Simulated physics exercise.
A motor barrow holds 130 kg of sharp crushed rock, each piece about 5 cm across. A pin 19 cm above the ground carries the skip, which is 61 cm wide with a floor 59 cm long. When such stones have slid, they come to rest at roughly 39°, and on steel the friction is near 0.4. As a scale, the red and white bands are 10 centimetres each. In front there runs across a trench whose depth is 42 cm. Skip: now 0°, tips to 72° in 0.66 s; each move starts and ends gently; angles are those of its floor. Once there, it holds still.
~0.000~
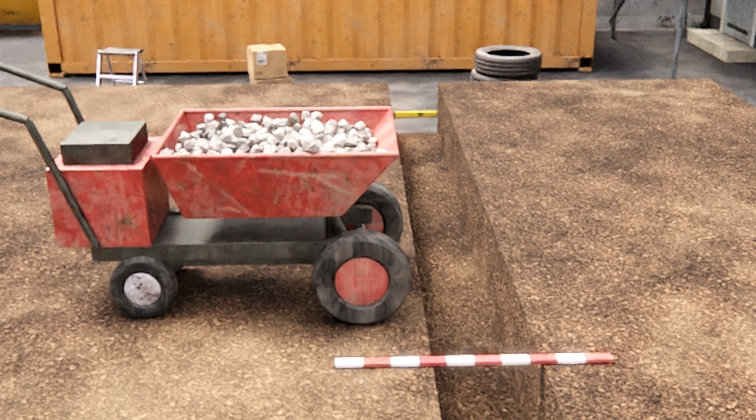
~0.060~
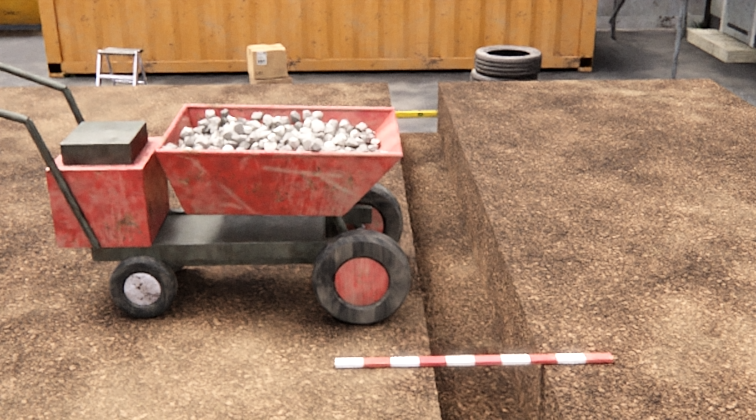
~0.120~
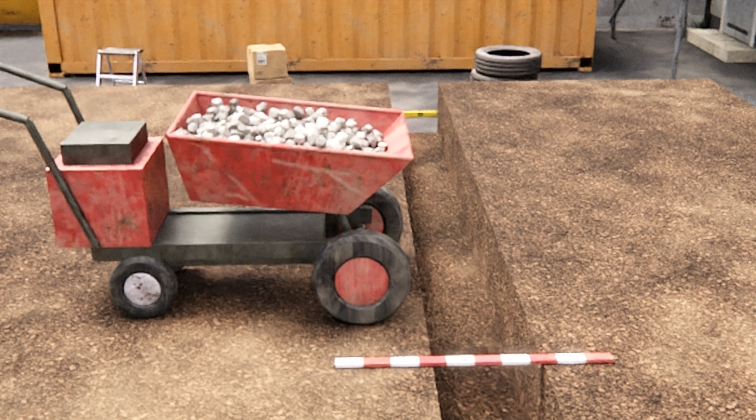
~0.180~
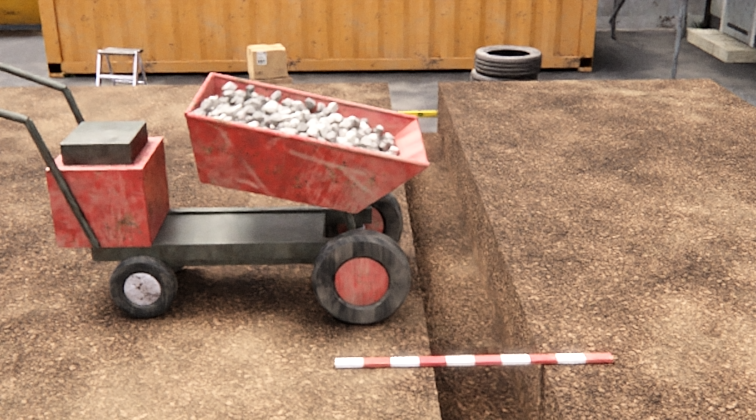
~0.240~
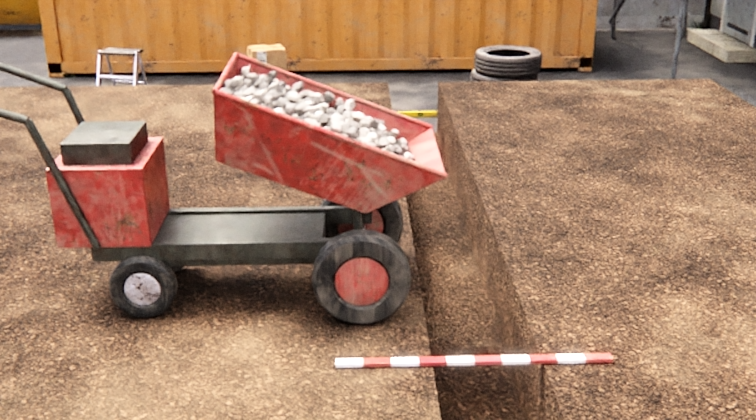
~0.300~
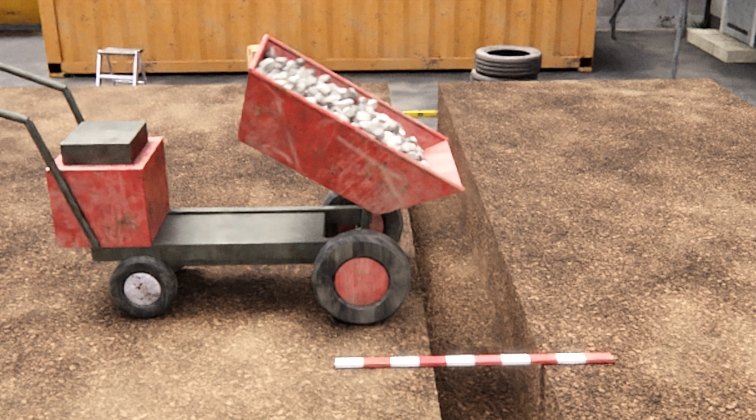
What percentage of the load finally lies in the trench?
About 30 per cent.
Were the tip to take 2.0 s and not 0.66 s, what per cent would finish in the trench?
60 per cent.
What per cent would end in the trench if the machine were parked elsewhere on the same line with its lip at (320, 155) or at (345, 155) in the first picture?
Roughly 85 in a hundred, then 70 in a hundred.
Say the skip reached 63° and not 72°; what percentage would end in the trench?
It would be near 20 per cent.
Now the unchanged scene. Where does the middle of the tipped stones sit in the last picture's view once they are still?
Near (561, 283).
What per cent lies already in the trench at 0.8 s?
About 5%.
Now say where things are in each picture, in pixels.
The skip is at 0°, its lip at (398, 154); the top of the load is at (283, 127), in the first frame.
Lip at (402, 155), floor tilted 2°, highest stones at (266, 126); the stones move at 0.4 m/s on average, in the second frame.
Lip at (413, 159), floor tilted 6°, highest stones at (233, 113); the stones move at 0.8 m/s on average, in the third frame.
Lip at (428, 166), floor tilted 13°, highest stones at (234, 98); the stones move at 1.2 m/s on average, in the fourth frame.
The skip is at 22°, its lip at (446, 176); the top of the load is at (253, 83); the stones move at 1.5 m/s on average, in the fifth frame.
Lip at (463, 190), floor tilted 31°, highest stones at (272, 66); the stones move at 1.6 m/s on average, in the sixth frame.
After 0.5 s the floor is at 61°; 100 % in the skip; the foremost stones are at (477, 208).
After 0.8 s the floor is at 72°; 66 % in the skip, 5 % in the trench, 29 % past the trench; the foremost stones are at (589, 285).
After 1.1 s the floor is at 72°; 15 % in the skip, 12 % in the trench, 73 % past the trench; the foremost stones are at (741, 266).
After 3.1 s the floor is at 72°; 0 % in the skip, 30 % in the trench, 70 % past the trench; the foremost stones are past the picture's edge.
